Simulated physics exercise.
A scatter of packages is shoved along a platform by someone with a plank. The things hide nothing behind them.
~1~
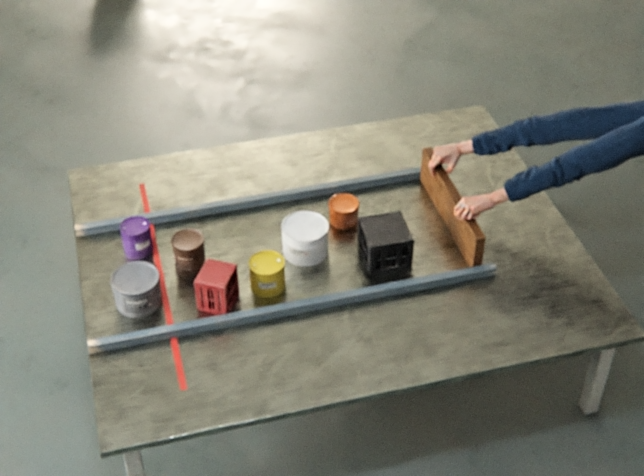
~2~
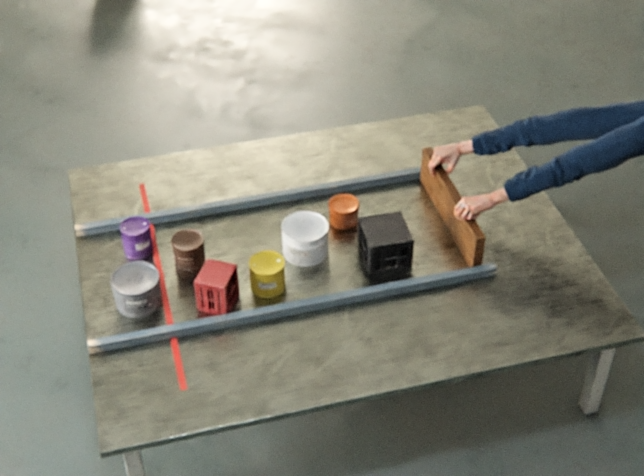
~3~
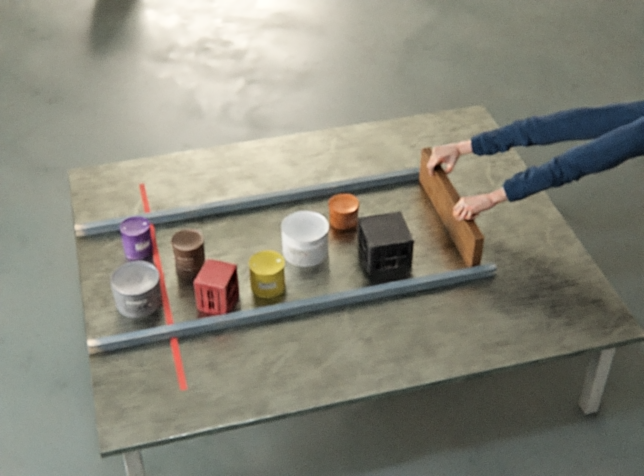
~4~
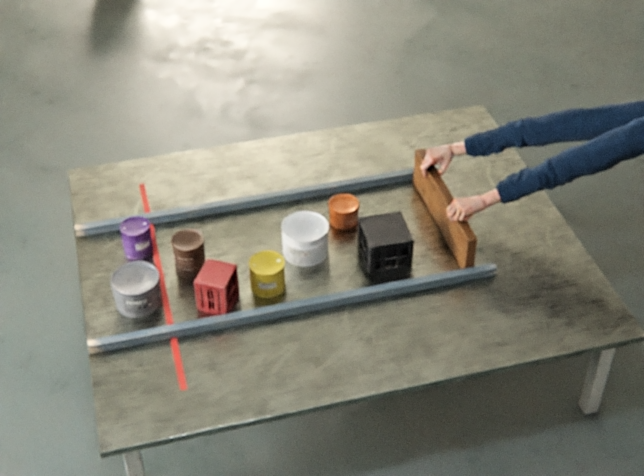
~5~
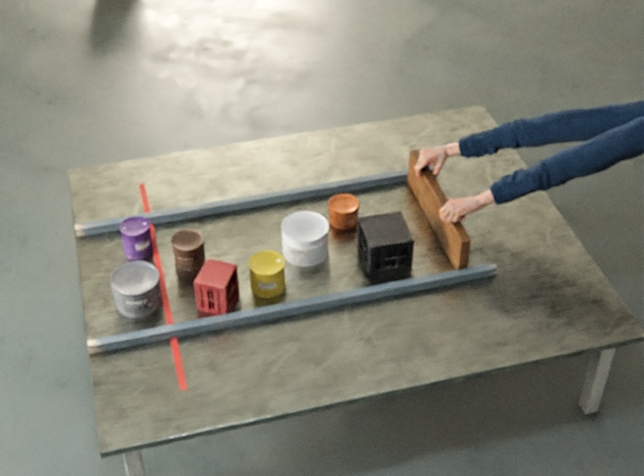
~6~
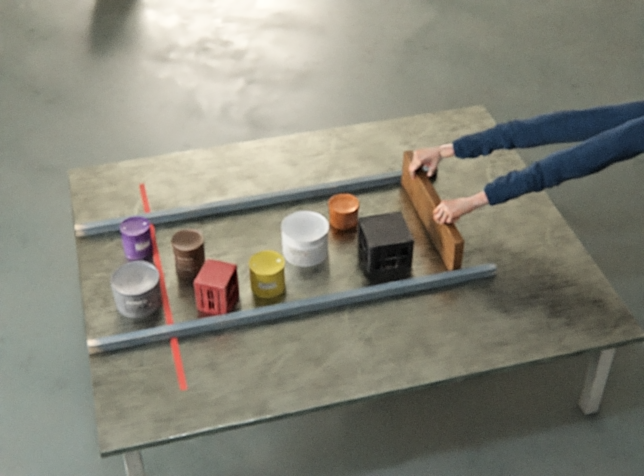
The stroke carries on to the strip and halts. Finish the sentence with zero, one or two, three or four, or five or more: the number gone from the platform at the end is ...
The number gone from the platform at the end is one or two.
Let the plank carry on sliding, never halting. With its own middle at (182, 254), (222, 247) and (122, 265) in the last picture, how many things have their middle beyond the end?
The counts would come out as 1, 0 and 5.
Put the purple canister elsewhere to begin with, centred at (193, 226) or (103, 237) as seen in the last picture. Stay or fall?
For the purple canister: It keeps its place, then it keeps its place.
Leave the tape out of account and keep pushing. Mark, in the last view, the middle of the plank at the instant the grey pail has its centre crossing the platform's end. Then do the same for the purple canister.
The middle is at (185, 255) when it's the grey pail, and at (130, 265) when it's the purple canister.
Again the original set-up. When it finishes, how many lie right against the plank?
My count gives 3.
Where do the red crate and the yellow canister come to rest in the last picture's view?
First object: (102, 317); second object: (98, 293).
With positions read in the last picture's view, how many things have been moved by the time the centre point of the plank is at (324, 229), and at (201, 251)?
3 at one spot and 7 at the other.
Early on, none off yet; grey pail at rest near (137, 290); purple canister at rest near (137, 238); brown pail at rest near (189, 254).
Finally, the number that fall off is one or two; lost, grey pail.
